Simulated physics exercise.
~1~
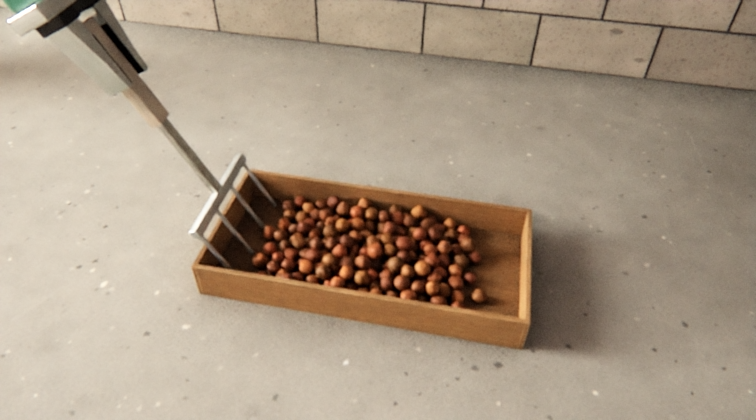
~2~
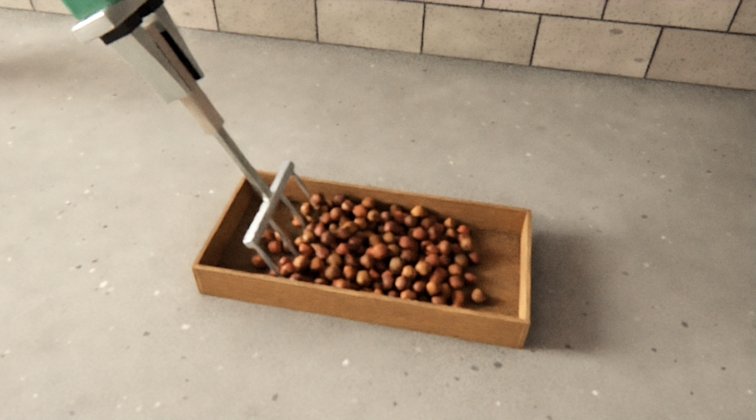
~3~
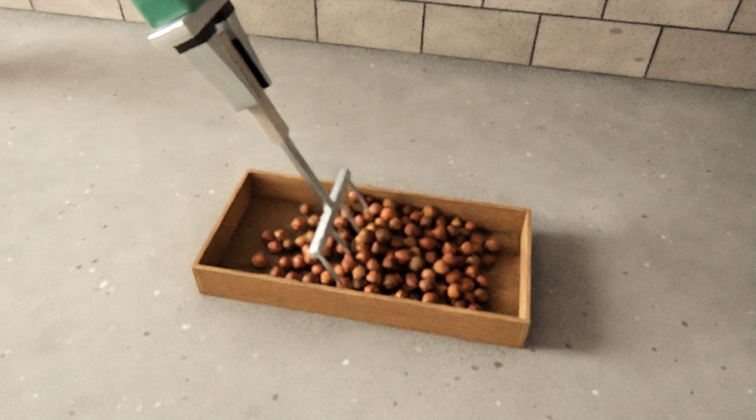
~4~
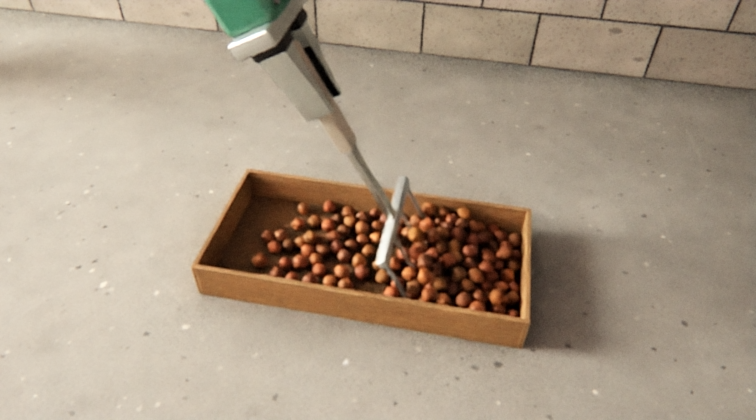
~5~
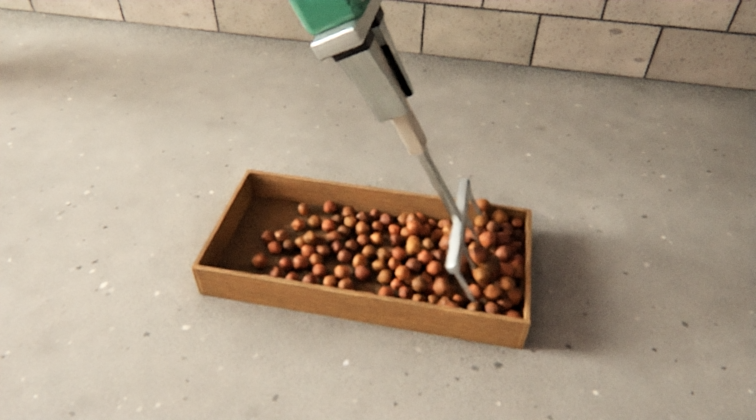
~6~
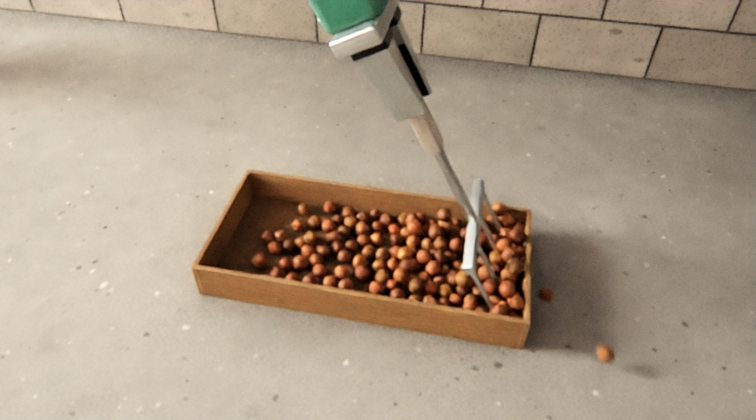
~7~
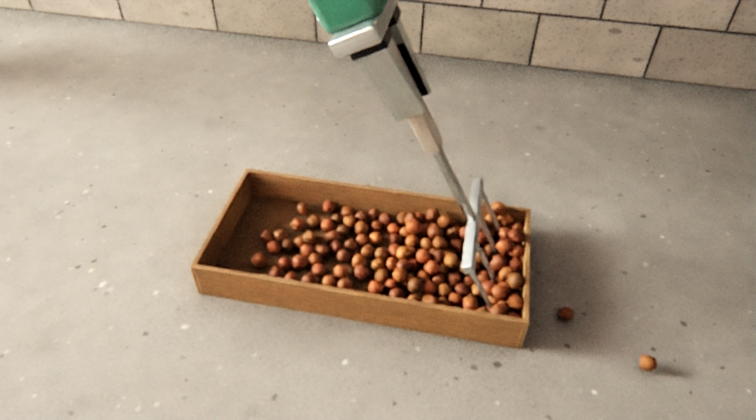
On a speckled grey floor beside a tiled wall, a robot arm dragged a metal fork rightward through a wooden tray of hazelnuts, heaping them against the right end until two spilled over and rolled away, while the rest stayed inside.
